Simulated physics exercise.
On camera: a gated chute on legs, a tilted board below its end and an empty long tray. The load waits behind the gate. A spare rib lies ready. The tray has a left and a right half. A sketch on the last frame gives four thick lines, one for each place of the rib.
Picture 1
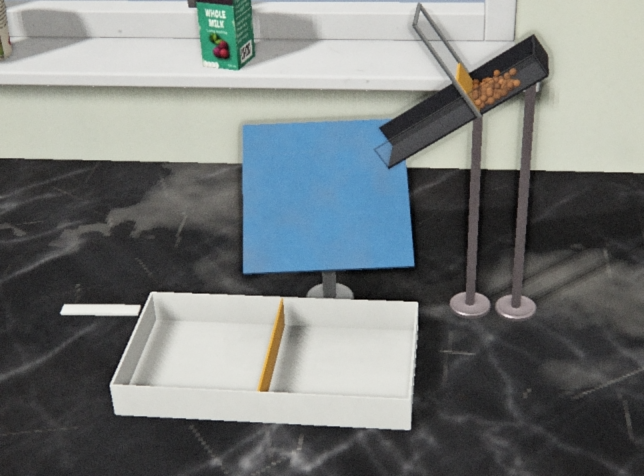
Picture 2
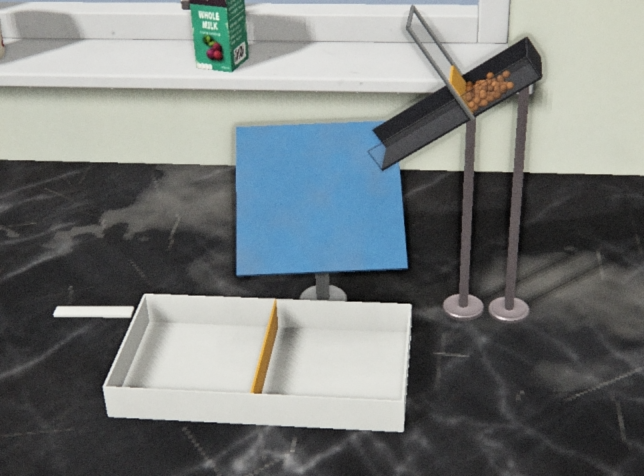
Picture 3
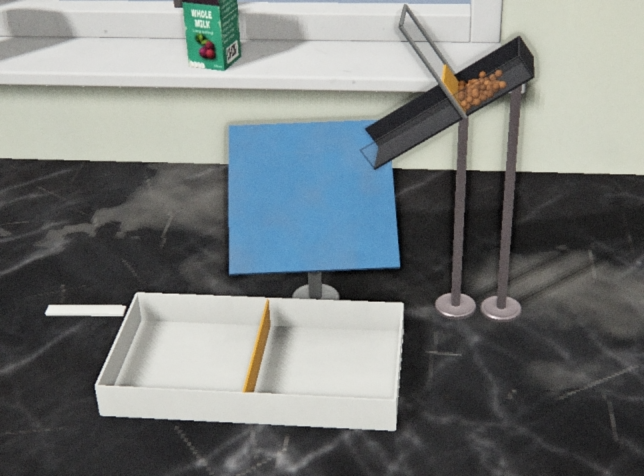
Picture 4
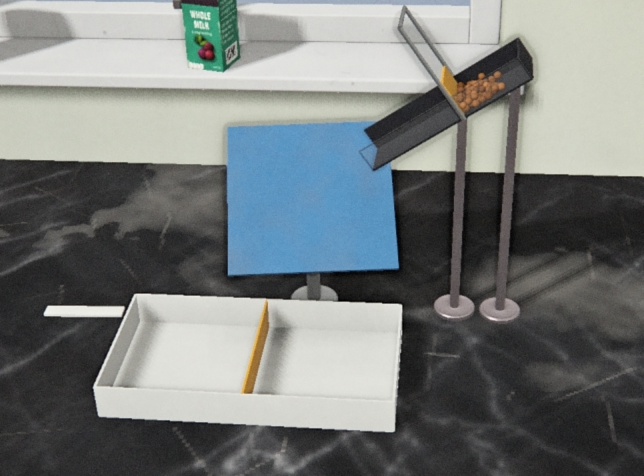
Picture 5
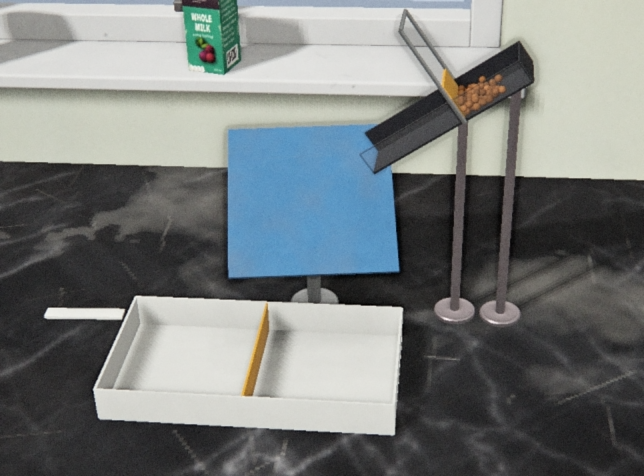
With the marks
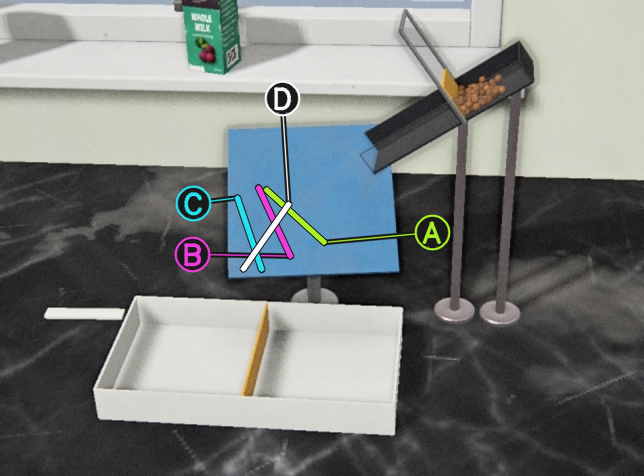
The view shifts slightly while the balls stay behind the chute's gate above a blue board.
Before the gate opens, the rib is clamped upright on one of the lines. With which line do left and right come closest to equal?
The best line is D.
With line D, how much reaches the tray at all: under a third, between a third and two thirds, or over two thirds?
Over two thirds.
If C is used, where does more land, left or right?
The right half.
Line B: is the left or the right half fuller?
Right.
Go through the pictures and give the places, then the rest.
Load behind the gate near (489, 86), cereal balls; lip of the chute near (391, 157), sloping gently, in the first frame.
Middle of the board near (319, 195), tilted fairly steeply; middle of its low edge near (322, 271); of its high edge near (316, 123), in the second frame.
Front corners of the tray near (96, 386) and (395, 400); front end of its middle wall near (243, 393); gate still shut near (447, 78), in the third frame.
Middle of the load near (474, 89); lip near (376, 160), in the fourth frame.
Middle of the load near (474, 92); lip near (376, 163), in the fifth frame.
On the marked copy, line A from (266, 189) to (324, 242); line B from (258, 187) to (290, 256); line C from (237, 197) to (261, 269); line D from (288, 204) to (243, 269).
Choosing A, of what is caught, only a few in the left half, all but a few in the right.
Choosing B, of what is caught, only a few in the left half, all but a few in the right.
Choosing C, of what is caught, a small share in the left half, the bulk in the right.
Choosing D, of what is caught, close to half in the left half, close to half in the right.
